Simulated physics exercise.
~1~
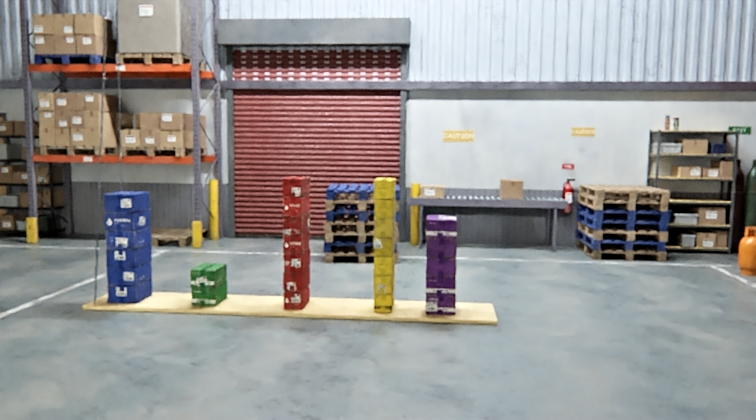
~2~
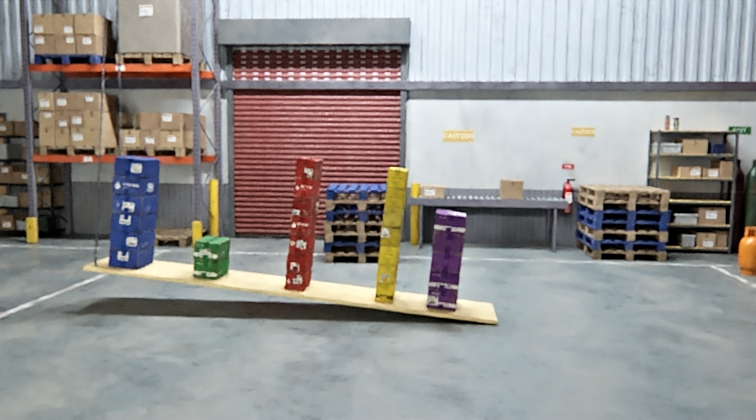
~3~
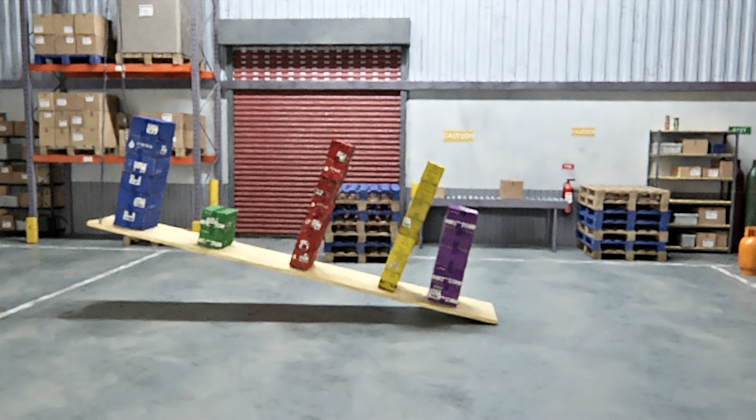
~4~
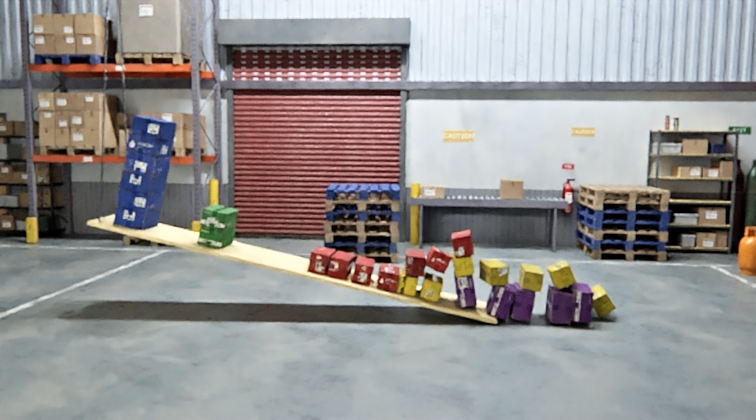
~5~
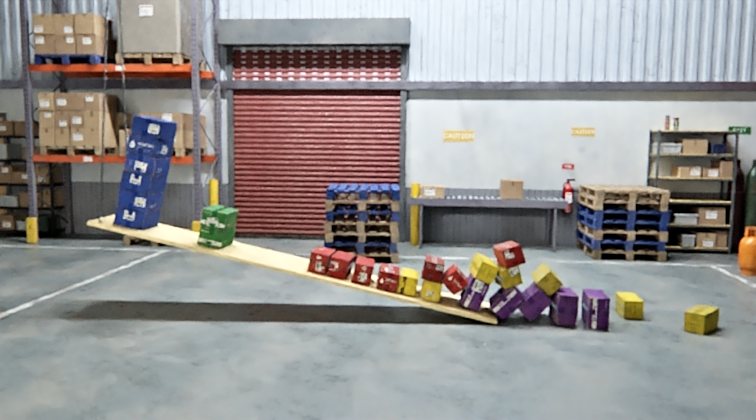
A long pale deck lies on the grey floor of a warehouse, seen from the front by a still camera, with a red roller door, shelving and pallets behind. Five piles of parcels stand on it, from left to right blue, green, red, yellow and purple, the green one much the shortest. The left end of the deck rises smoothly, and the piles tilt to the right with it. The red and yellow piles lean further, then the red, yellow and purple piles topple down the slope. Their parcels end strewn over the lower deck and floor, while blue and green still stand.
